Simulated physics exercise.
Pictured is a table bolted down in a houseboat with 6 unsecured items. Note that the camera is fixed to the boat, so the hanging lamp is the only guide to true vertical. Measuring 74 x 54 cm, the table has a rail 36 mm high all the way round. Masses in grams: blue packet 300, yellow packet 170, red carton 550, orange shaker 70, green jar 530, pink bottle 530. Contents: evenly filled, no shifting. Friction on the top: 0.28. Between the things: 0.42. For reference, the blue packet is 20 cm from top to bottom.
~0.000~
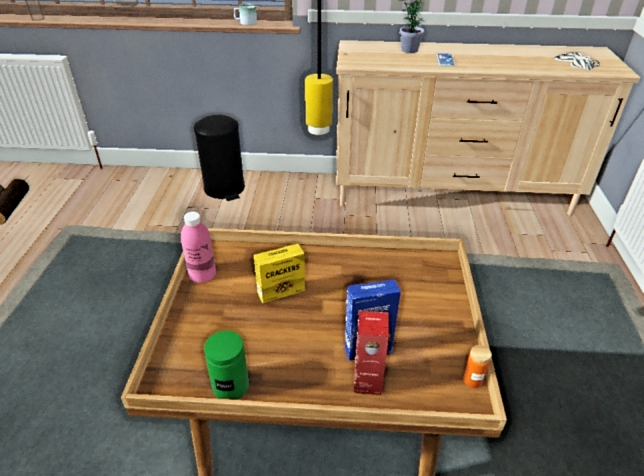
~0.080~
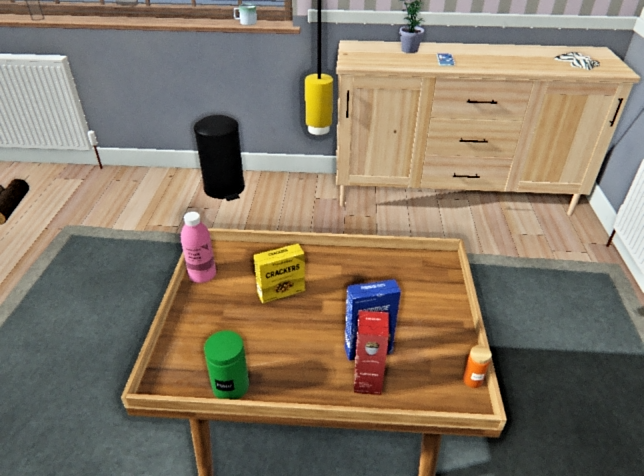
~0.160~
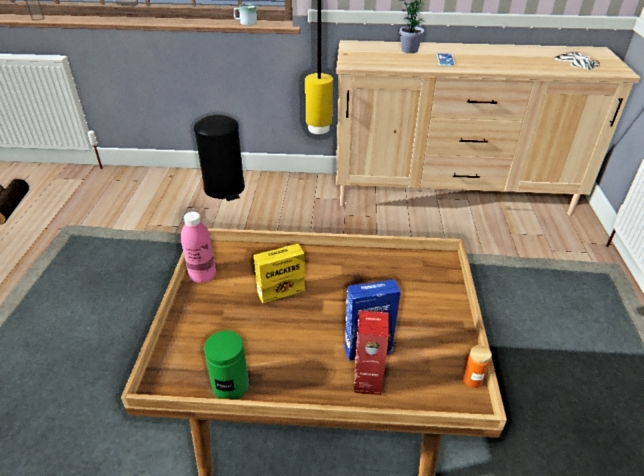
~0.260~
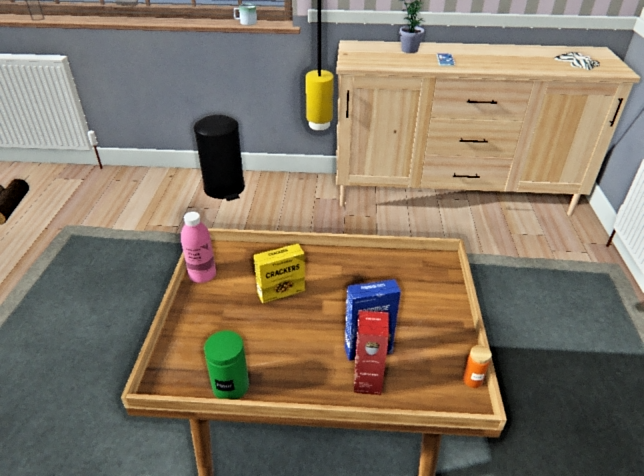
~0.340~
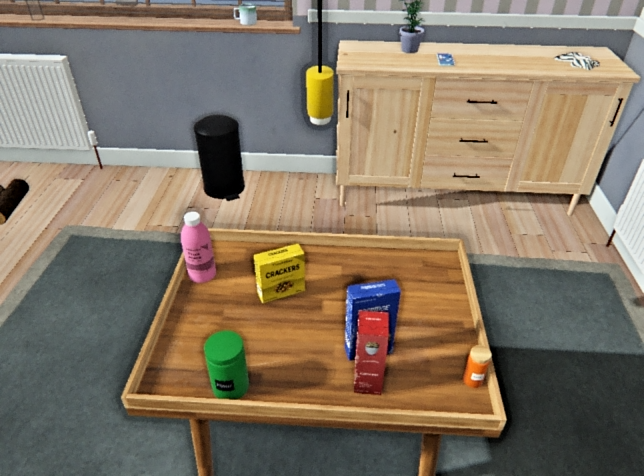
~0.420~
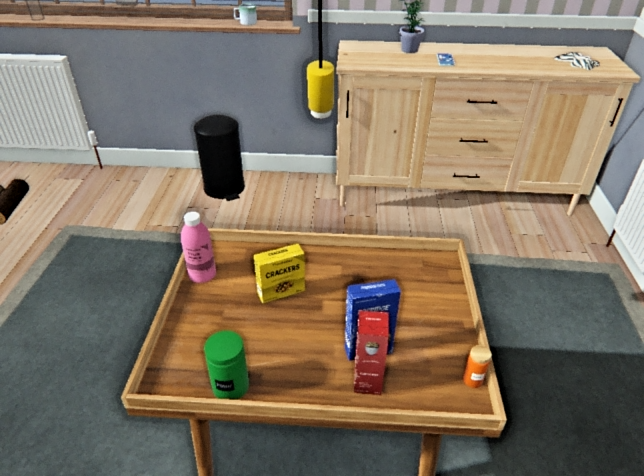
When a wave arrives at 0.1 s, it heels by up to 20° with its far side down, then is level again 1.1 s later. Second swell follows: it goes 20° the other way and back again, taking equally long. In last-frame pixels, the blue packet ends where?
(350, 291).
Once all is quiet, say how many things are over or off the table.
That gives 1.
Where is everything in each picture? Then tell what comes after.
In the first picture, boat level; blue packet (371, 321); yellow packet (280, 273).
In the second picture, boat level; orange shaker (477, 367); green jar (227, 366).
In the third picture, boat level; pink bottle (197, 246); yellow packet (280, 273).
In the fourth picture, floor tilted 4°, far side down; red carton (371, 354); orange shaker (477, 367).
In the fifth picture, floor tilted 8°, far side down; green jar (227, 366); pink bottle (197, 246).
In the sixth picture, floor tilted 13°, far side down; blue packet (371, 321); yellow packet (280, 273).
After 0.82 s, floor tilted 16°, far side down; blue packet 59° off its base near (359, 300); yellow packet moved 3 cm; red carton moved 3 cm.
After 1.82 s, floor tilted 19°, near side down; blue packet on its side near (350, 280); yellow packet moved 4 cm; red carton moved 4 cm.
In the end (2.8 s), toppled on the table, blue packet; the other 5 under 5 cm from the start. In the last view, blue packet near (350, 291).
